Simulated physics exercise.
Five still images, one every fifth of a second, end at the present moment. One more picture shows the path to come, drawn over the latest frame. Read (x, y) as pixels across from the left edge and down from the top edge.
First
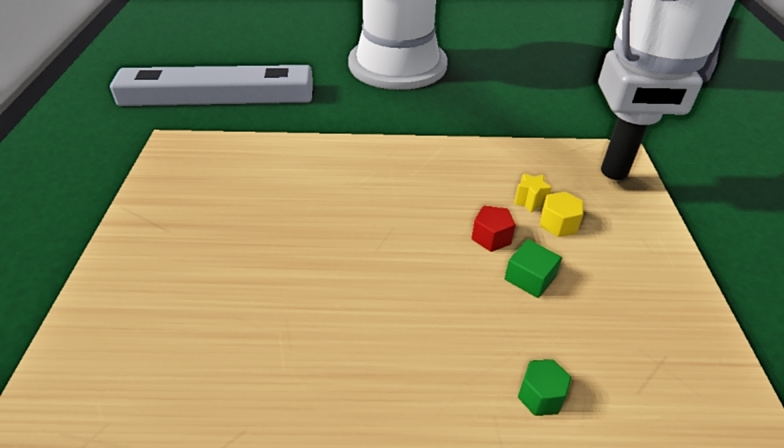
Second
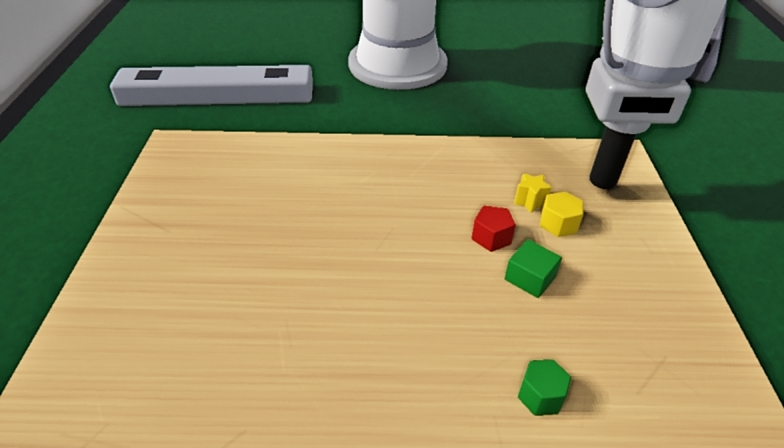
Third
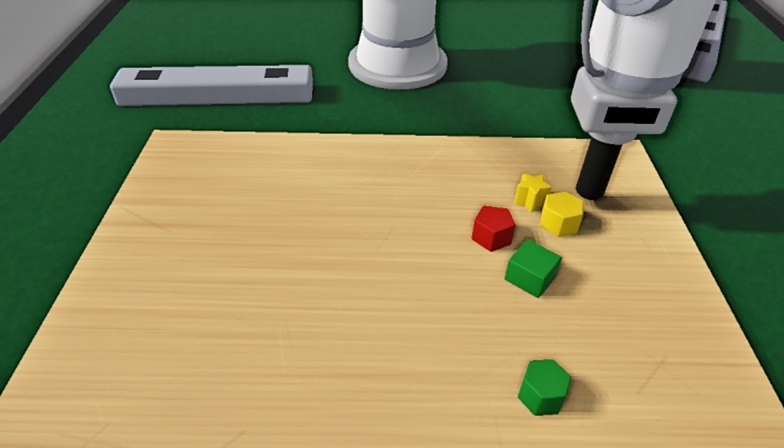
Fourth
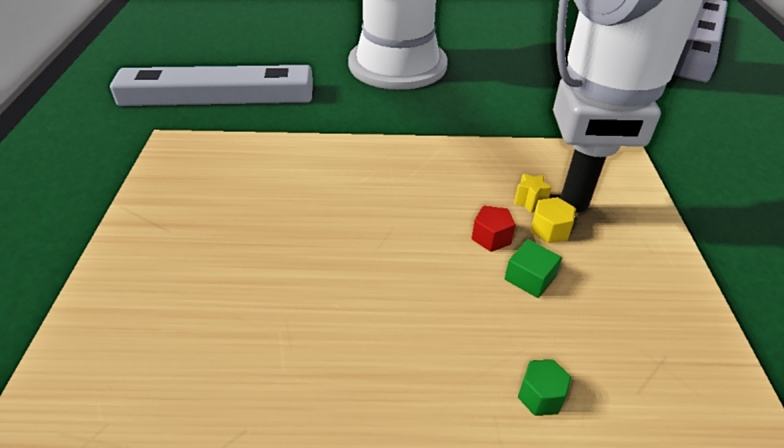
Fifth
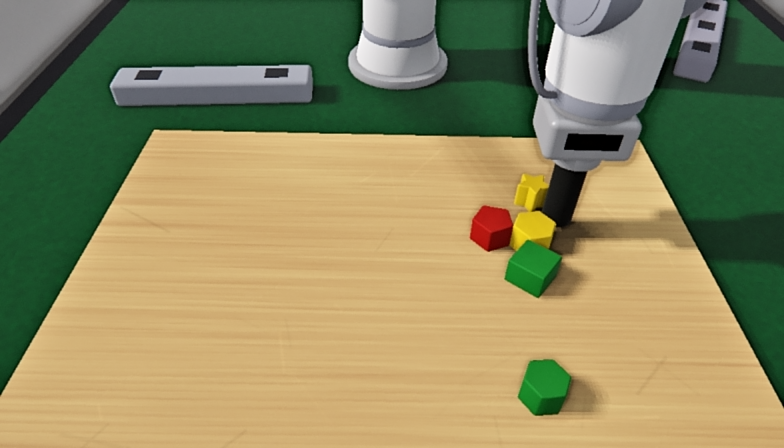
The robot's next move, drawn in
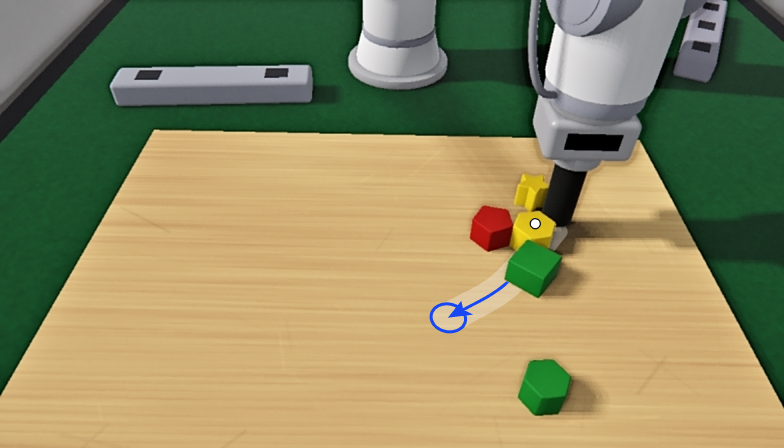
Robot arm with a black rod moving down and left, pushing a yellow hexagon between red and green blocks on a wooden board.
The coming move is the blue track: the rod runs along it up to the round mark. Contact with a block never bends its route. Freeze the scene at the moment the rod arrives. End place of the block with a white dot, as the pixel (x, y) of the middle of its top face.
The block with a white dot ends near (453, 260).
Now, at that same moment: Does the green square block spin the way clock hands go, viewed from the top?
That would be a no.
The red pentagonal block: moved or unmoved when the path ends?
The push reaches it.
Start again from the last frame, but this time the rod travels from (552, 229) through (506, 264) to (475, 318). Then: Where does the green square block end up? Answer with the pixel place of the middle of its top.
I predict (533, 281).
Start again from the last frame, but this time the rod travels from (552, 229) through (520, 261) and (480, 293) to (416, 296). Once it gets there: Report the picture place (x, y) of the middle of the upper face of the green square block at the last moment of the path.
Its top middle is near (531, 285).
Path on the board, from (552, 229) through (527, 260) and (495, 292) to (448, 318); the dot is on the yellow hexagon.
The first path, step by step. One third of the way, rod at (530, 250); red pentagonal block at (483, 217), turned 40° clockwise; yellow hexagon at (499, 248), turned 25° clockwise; green square block at (529, 277), turned 60° anticlockwise.
Two thirds of the way, rod at (498, 281); red pentagonal block at (483, 217), turned 40° clockwise; yellow hexagon at (463, 260), turned 70° clockwise; green square block at (528, 297), turned 70° anticlockwise.
At the end, rod at (450, 307); red pentagonal block at (483, 217), turned 40° clockwise; yellow star block in place; yellow hexagon at (453, 260), turned 95° clockwise; green square block at (528, 297), turned 75° anticlockwise.
